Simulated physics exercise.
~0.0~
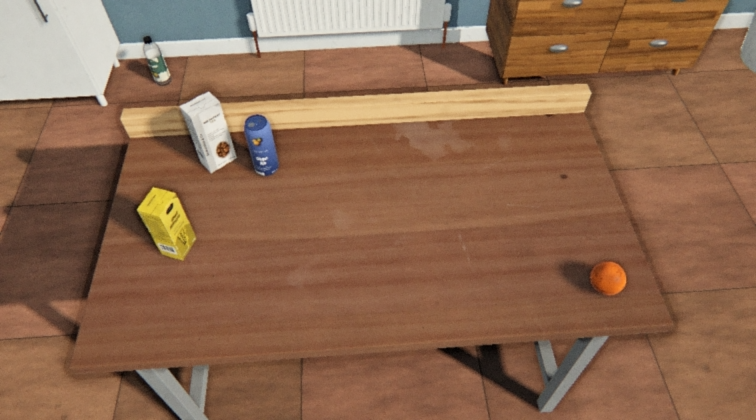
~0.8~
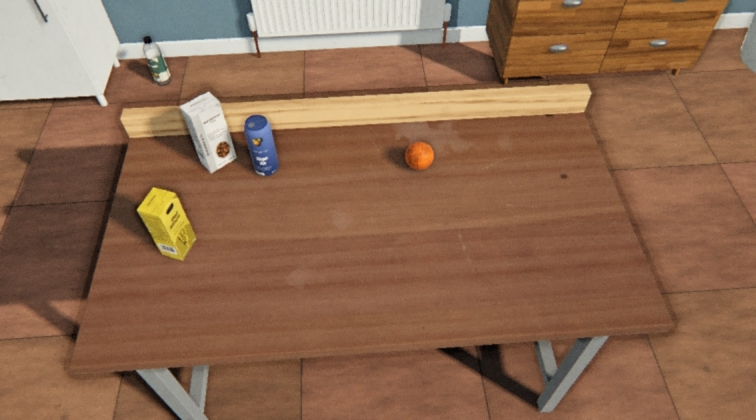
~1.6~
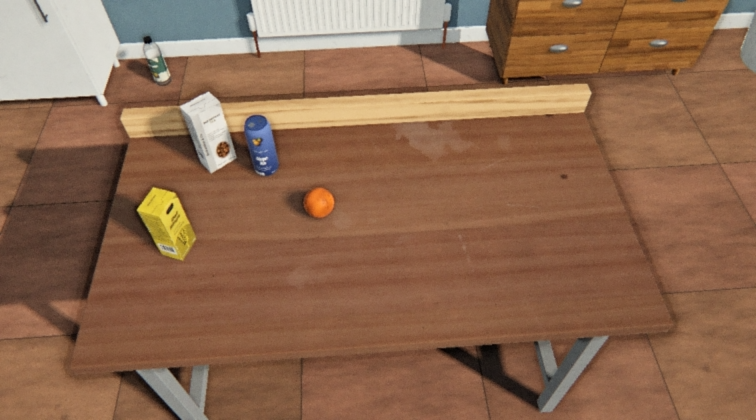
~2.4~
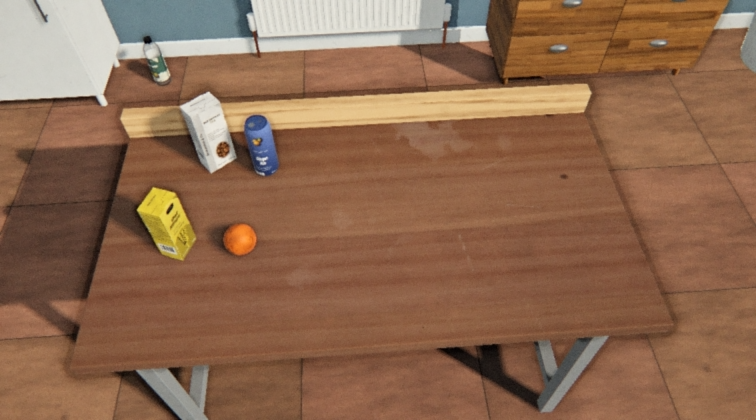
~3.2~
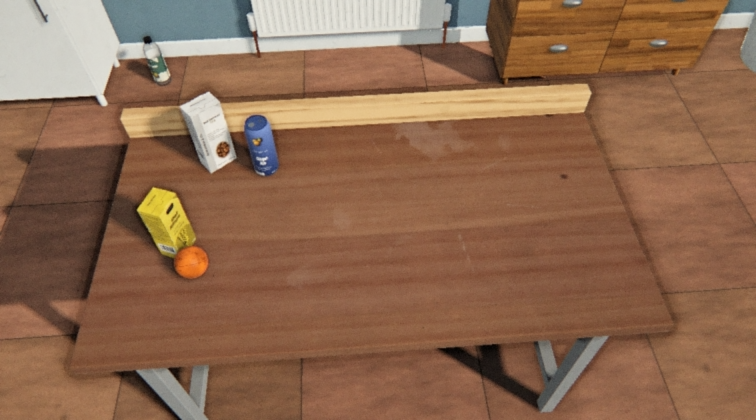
An orange ball sits near the right front corner of a brown wooden table, seen from above in a tiled room with a radiator and wooden drawers behind. Toward the left stand a white carton and a blue can near the pale rail along the far edge, with a yellow carton closer to the front. The ball travels left and away toward the rail, then comes back from the far side, still heading left. It rolls across the open tabletop, passing in front of the can and white carton. It ends beside the base of the yellow carton, with all three items still upright.
